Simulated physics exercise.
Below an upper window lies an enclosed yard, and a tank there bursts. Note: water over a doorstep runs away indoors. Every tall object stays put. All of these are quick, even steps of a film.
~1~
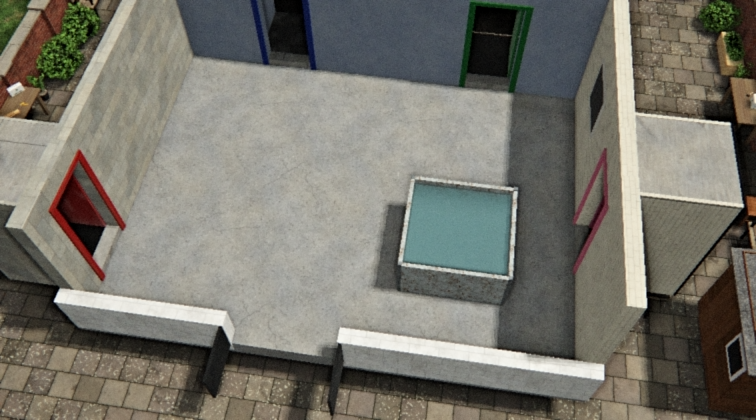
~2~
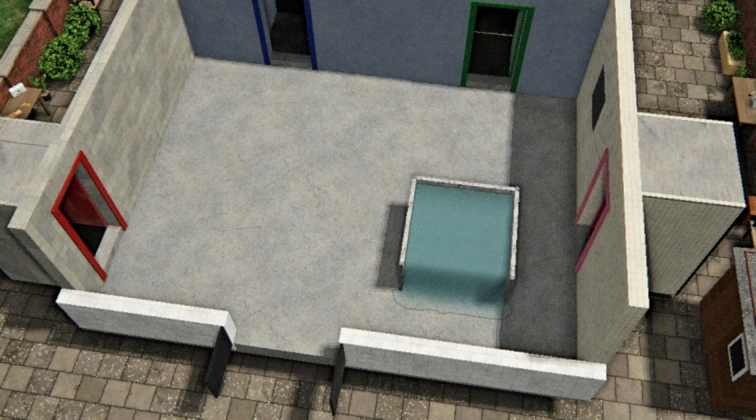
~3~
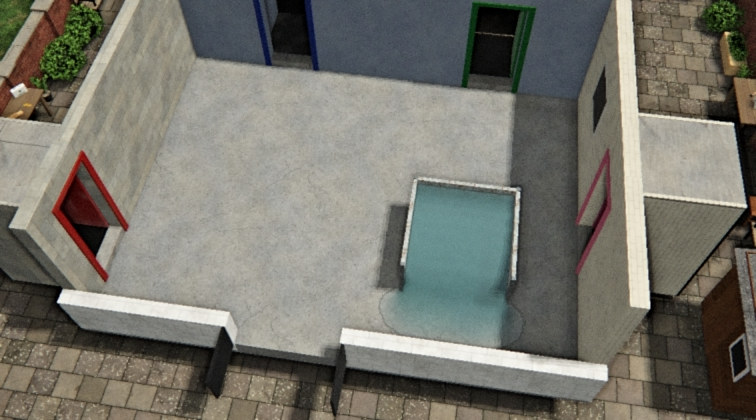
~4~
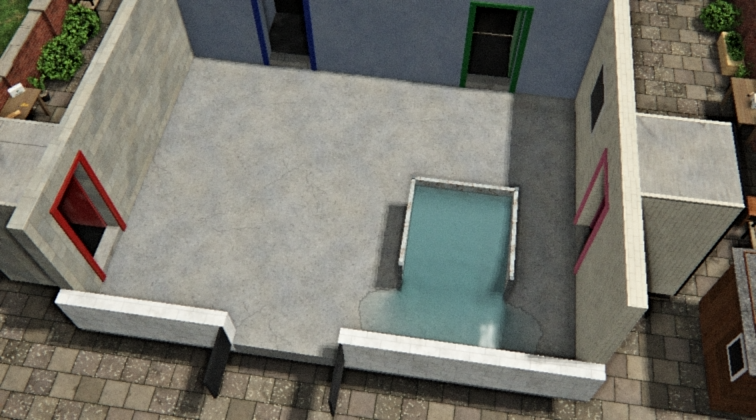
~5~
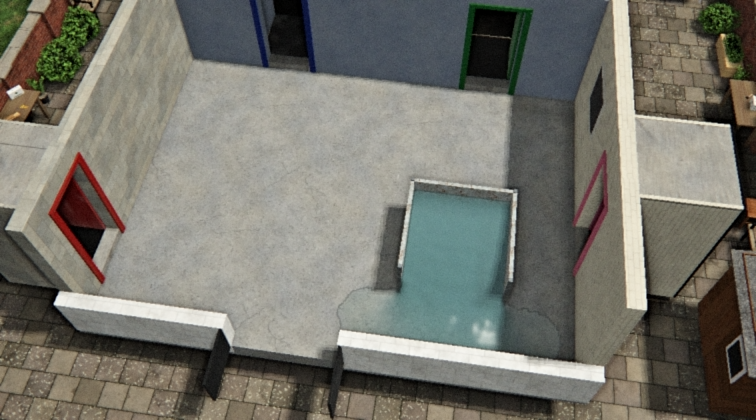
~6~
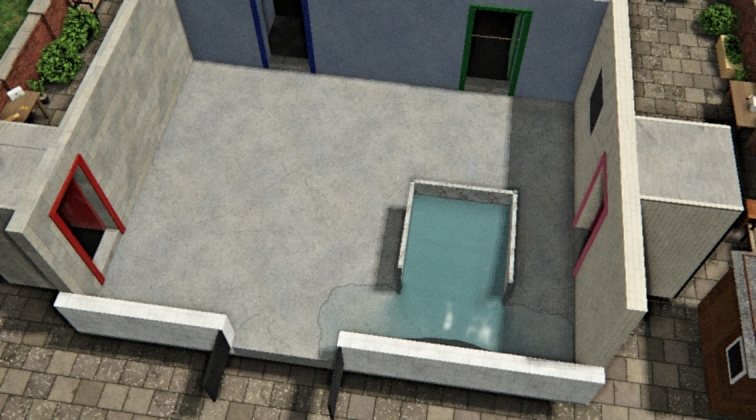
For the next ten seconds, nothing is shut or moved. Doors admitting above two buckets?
The red door is going to let through no more than allowed, the blue door is going to let through no more than allowed, the green door is going to let through no more than allowed, the pink door is going to let through more than allowed.
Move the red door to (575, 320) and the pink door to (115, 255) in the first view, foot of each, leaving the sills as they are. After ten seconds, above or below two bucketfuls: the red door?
Red door: Goes past it.
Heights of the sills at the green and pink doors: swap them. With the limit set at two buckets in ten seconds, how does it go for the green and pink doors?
Door by door: Green door lets through more; pink door lets in less.
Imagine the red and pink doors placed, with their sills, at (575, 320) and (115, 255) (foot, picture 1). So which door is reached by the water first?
The red one.
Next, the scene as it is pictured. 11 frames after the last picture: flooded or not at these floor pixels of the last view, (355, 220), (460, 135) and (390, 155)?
Result, in that order: Not wetted / not wetted / not wetted.
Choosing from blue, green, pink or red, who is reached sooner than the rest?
The one in pink.
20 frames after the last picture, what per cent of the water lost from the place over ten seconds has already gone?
Approximately 55 %.
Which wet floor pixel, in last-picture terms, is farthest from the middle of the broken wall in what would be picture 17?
Approximate pixel: (122, 316).
A moment on, water covers 15 % of the floor; the red door not reached, the blue door not reached, the green door not reached, the pink door not reached.
Next, water covers 35 % of the floor; the red door not reached, the blue door not reached, the green door not reached, the pink door wet at the sill, nothing in.
Then, water covers 60 % of the floor; the red door wet at the sill, nothing in, the blue door not reached, the green door wet at the sill, nothing in, the pink door under two buckets in.
Later, water covers 80 % of the floor; the red door wet at the sill, nothing in, the blue door wet at the sill, nothing in, the green door under two buckets in, the pink door over two buckets in.
In the end, water covers 95 % of the floor; the red door wet at the sill, nothing in, the blue door wet at the sill, nothing in, the green door under two buckets in, the pink door over two buckets in.
